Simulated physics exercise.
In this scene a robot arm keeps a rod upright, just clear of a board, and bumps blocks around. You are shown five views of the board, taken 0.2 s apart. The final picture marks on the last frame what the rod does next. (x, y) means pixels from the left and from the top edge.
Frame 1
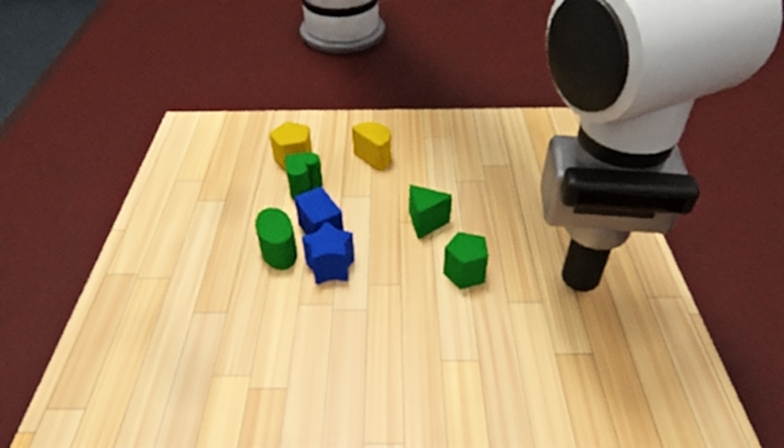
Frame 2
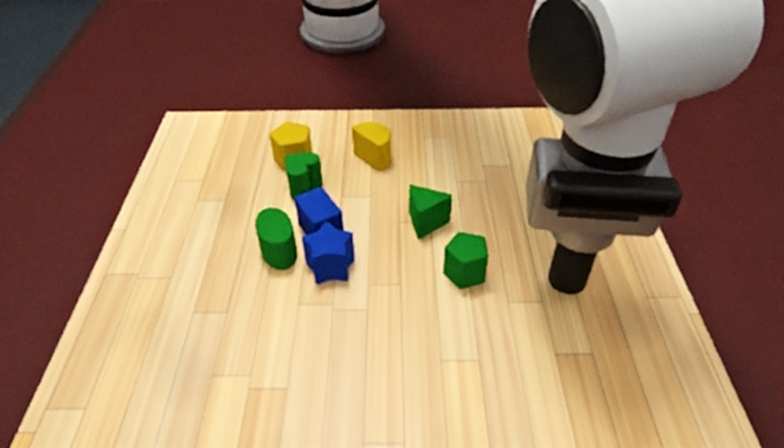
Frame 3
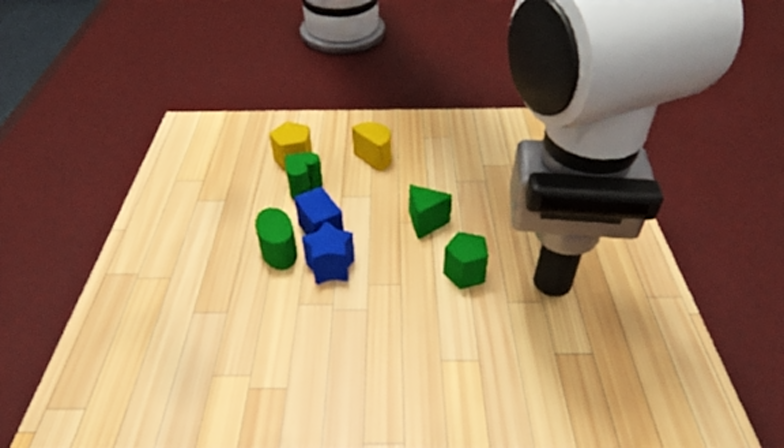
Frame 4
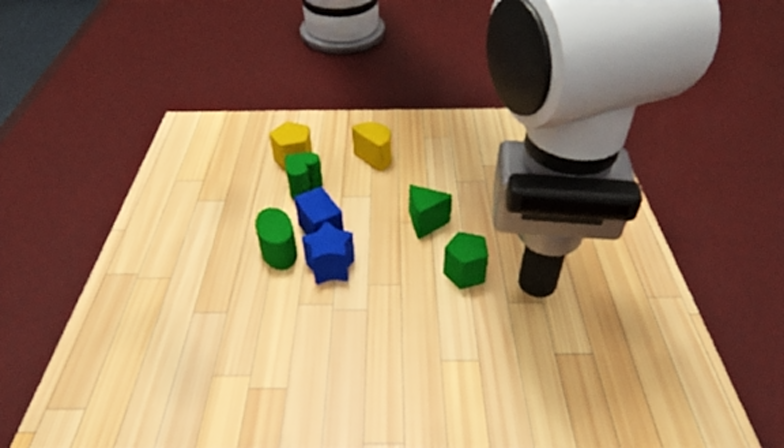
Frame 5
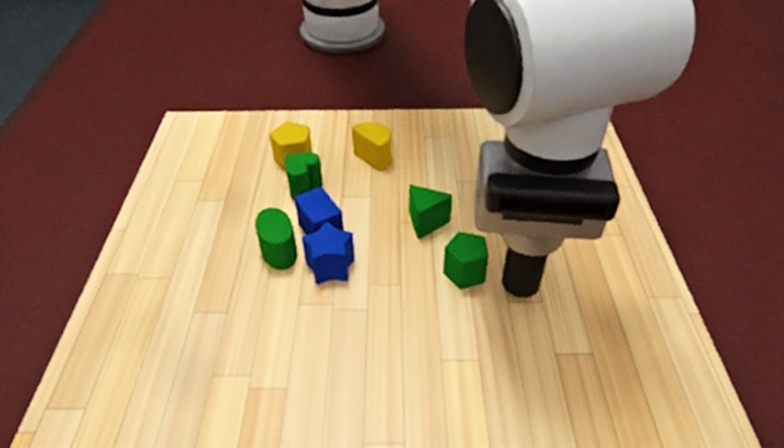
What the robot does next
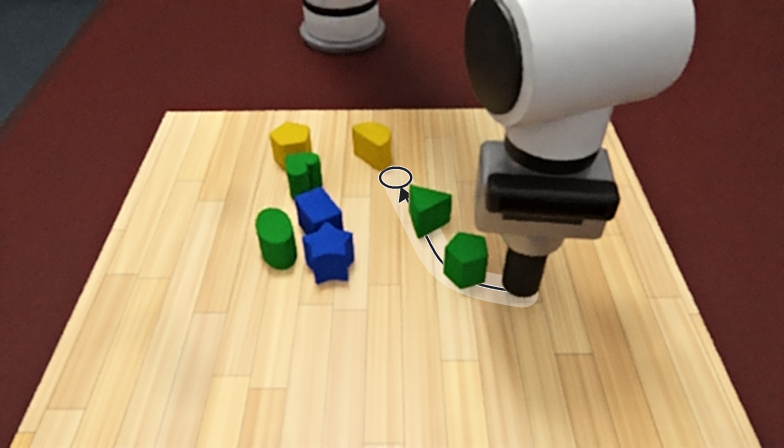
A white and grey robot arm with a short black rod stands at the right of a light wooden board on a dark red surface, seen from above at an angle. Yellow, green and blue blocks sit across the board's upper half, with a green pentagon nearest the rod. The arm slides steadily left toward it while the blocks and camera stay still.
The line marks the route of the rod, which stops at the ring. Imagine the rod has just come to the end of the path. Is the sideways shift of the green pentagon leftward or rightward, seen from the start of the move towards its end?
Left-hand side.
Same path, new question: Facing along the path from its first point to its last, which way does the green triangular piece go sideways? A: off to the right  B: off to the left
A - off to the right.
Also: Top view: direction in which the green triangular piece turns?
The twist is clockwise.
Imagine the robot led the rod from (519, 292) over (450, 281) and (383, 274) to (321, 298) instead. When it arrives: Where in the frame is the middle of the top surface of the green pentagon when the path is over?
Put as a pixel place, it's (412, 221).
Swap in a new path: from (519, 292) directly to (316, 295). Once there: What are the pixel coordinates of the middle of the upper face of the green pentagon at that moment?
It comes to (435, 236).
Path on the board, from (519, 292) through (448, 268) and (418, 220) to (396, 177).
What follows on the original path. One third of the way, rod (448, 259); green pentagon (424, 220), turned 40° clockwise.
Two thirds of the way, rod (418, 210); green triangular piece (416, 172), turned 40° clockwise; green pentagon (383, 192).
At the end, rod (396, 168); yellow D-shaped block in place; green triangular piece (408, 135), turned 45° clockwise; green pentagon (380, 191), turned 15° anticlockwise.
